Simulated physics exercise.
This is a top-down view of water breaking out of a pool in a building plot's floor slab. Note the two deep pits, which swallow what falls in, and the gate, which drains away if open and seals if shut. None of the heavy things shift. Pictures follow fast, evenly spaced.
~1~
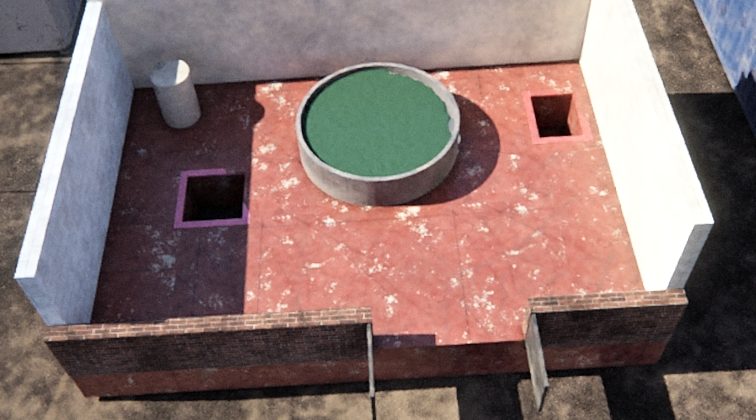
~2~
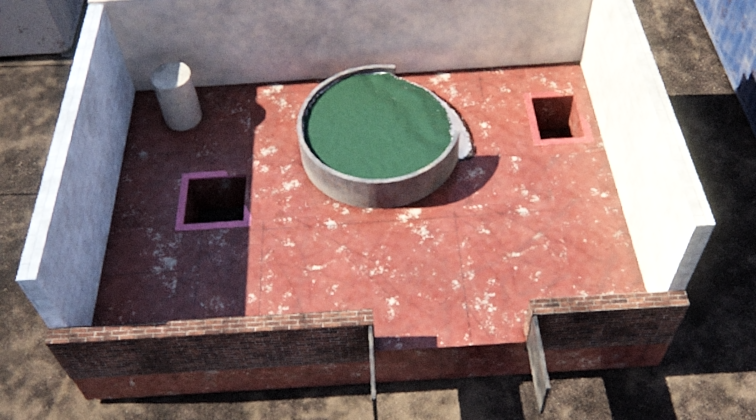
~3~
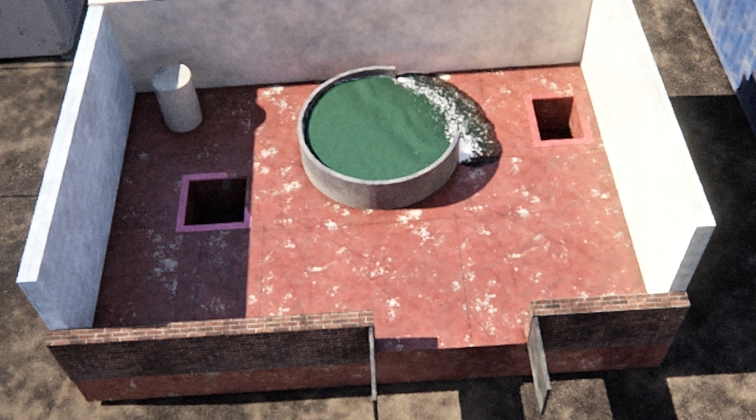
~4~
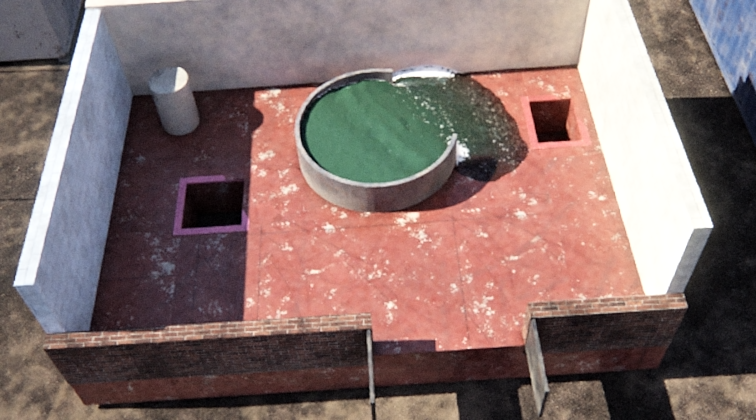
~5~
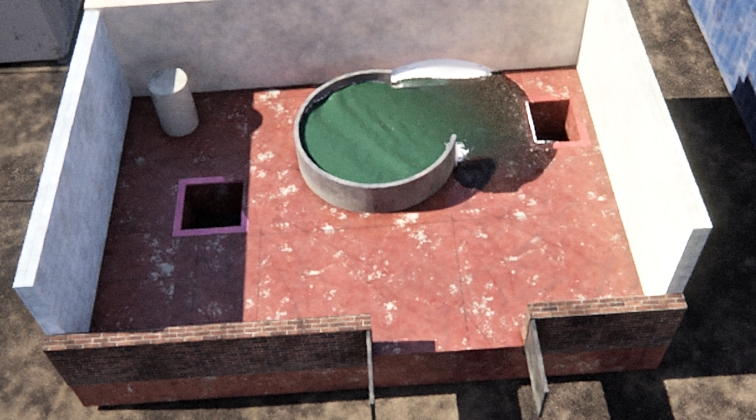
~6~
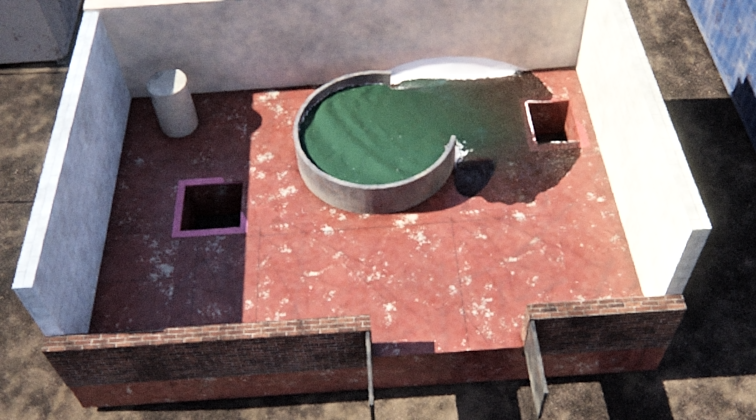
At the start, a round tank of green water sits whole and still on a walled red floor with two square pits. Its right side opens and water bursts out in white froth, then spreads rightward across the floor in a dark sheet, reaching around the right-hand pit beside the back wall.
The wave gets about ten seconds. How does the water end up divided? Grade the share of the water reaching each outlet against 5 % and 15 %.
By my reckoning the gate stays under 5 %, the pink pit stays under 5 %, the red pit goes over 15 %.
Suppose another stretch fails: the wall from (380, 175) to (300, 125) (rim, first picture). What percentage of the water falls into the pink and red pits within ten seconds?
Per cent: Pink 35, red 0.
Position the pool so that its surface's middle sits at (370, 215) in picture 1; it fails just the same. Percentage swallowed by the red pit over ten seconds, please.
Share for the red pit - 45 in a hundred.
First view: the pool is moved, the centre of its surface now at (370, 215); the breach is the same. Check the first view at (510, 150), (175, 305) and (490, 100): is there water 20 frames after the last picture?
Spot 1 wetted, spot 2 unwetted, and spot 3 wetted.
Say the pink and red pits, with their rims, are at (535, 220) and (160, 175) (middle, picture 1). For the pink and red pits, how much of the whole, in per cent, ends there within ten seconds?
Per cent by pit - pink: 30 / red: 4.
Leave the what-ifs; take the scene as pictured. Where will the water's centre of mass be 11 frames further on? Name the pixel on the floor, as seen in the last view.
Centre of mass: Roughly (432, 130).
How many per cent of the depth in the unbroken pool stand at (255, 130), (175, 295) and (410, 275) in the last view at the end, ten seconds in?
2, 2 and 2 in a hundred, in turn.
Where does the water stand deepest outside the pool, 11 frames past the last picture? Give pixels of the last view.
Pointing at (571, 70).
A moment on, water covers 20 % of the floor; the gate 0 %, the pink pit 0 %, the red pit 4 %.
Next, water covers 20 % of the floor; the gate 0 %, the pink pit 0 %, the red pit 14 %.
Then, water covers 35 % of the floor; the gate 0 %, the pink pit 0 %, the red pit 34 %.
Later, water covers 50 % of the floor; the gate 1 %, the pink pit 0 %, the red pit 50 %.
In the end, water covers 70 % of the floor; the gate 2 %, the pink pit 1 %, the red pit 58 %.
